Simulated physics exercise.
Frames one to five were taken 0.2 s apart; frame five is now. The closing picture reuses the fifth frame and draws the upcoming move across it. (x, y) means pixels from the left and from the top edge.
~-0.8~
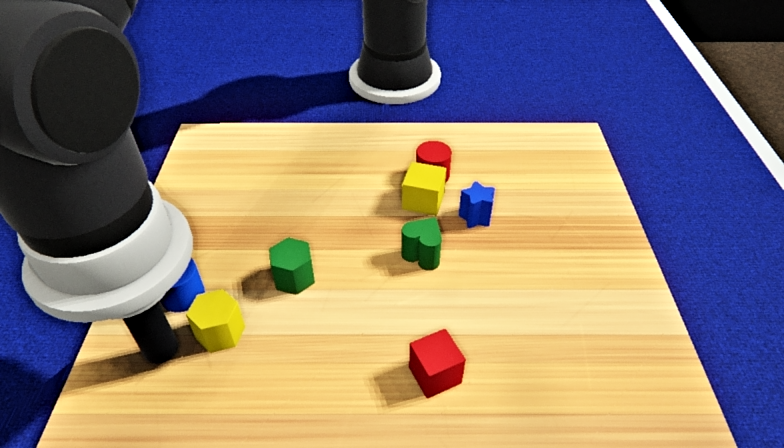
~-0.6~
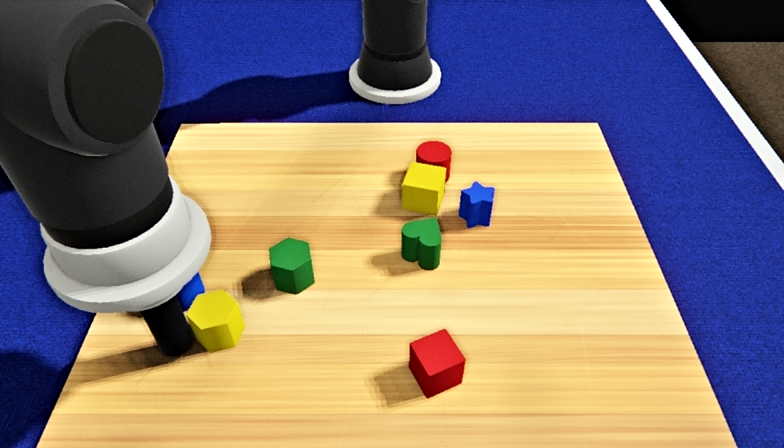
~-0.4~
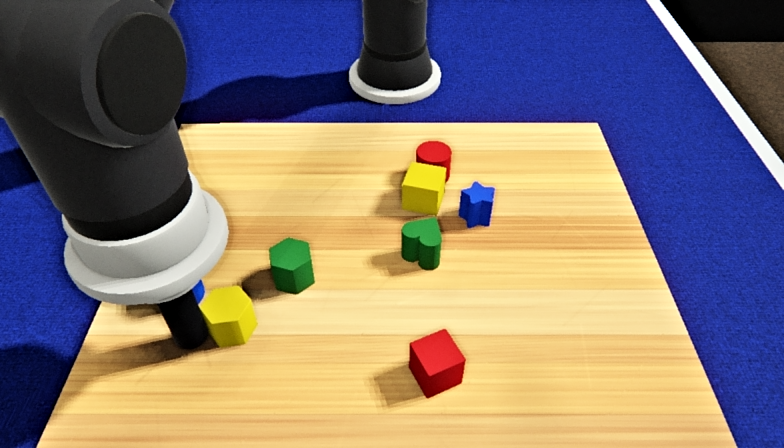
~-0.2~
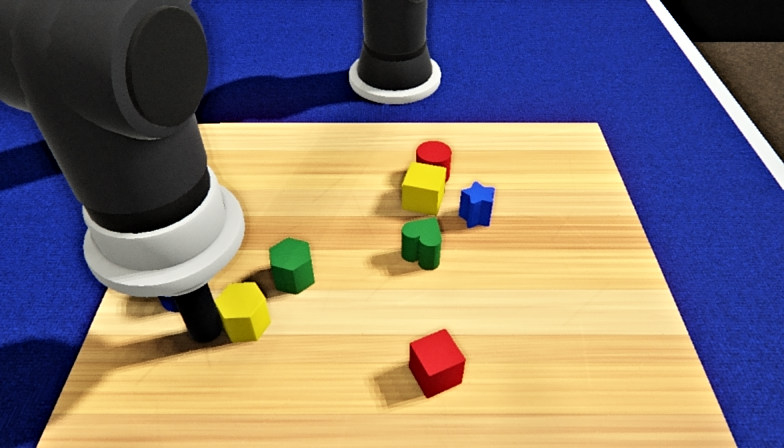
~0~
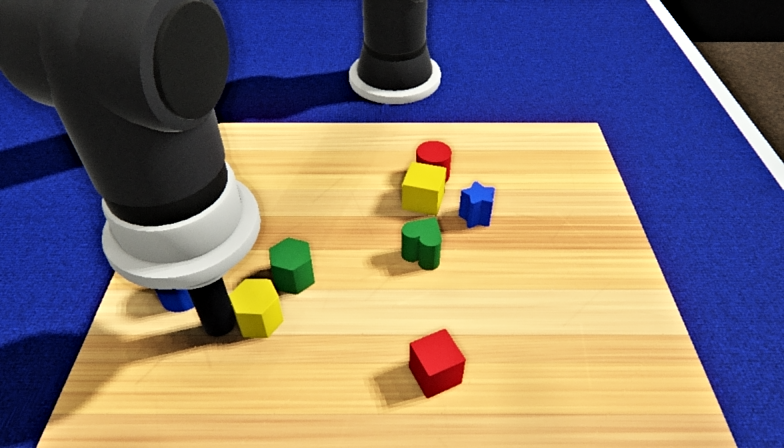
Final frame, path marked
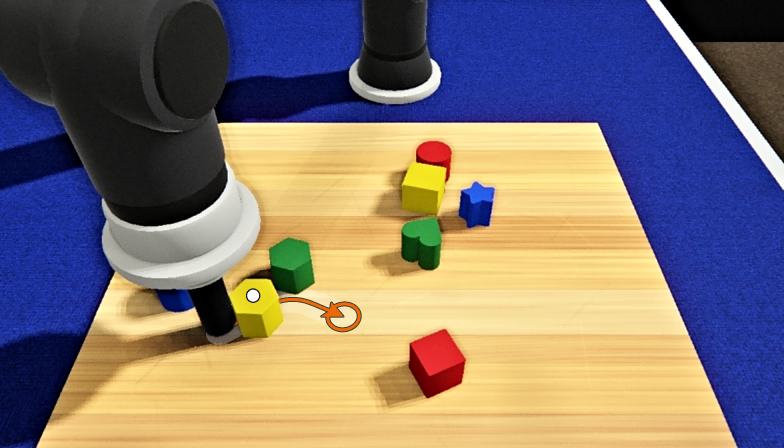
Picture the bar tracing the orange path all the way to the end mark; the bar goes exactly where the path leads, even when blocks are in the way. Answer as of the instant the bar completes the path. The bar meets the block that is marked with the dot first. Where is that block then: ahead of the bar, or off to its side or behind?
My answer is that the block that is marked with the dot is still ahead.
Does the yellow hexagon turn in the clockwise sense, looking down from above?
Yes.
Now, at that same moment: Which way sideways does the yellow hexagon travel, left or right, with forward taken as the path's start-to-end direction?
Pushed right.
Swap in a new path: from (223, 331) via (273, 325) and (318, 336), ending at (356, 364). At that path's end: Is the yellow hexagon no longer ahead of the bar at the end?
I expect so.
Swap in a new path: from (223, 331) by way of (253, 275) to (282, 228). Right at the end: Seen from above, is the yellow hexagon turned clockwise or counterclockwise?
From overhead, clockwise.
The drawn path runs from (223, 331) by way of (263, 308) and (305, 301) to (344, 317); the dot is on the yellow hexagon.
What follows on the original path. One third of the way, bar (262, 301); yellow hexagon (294, 286), turned 30° clockwise; green hexagon (293, 251), turned 10° anticlockwise.
Two thirds of the way, bar (305, 294); yellow hexagon (337, 286), turned 55° clockwise; green hexagon (298, 247), turned 20° anticlockwise.
At the end, bar (343, 309); blue cylinder not moved; yellow hexagon (379, 296), turned 35° clockwise; green hexagon (298, 247), turned 20° anticlockwise.
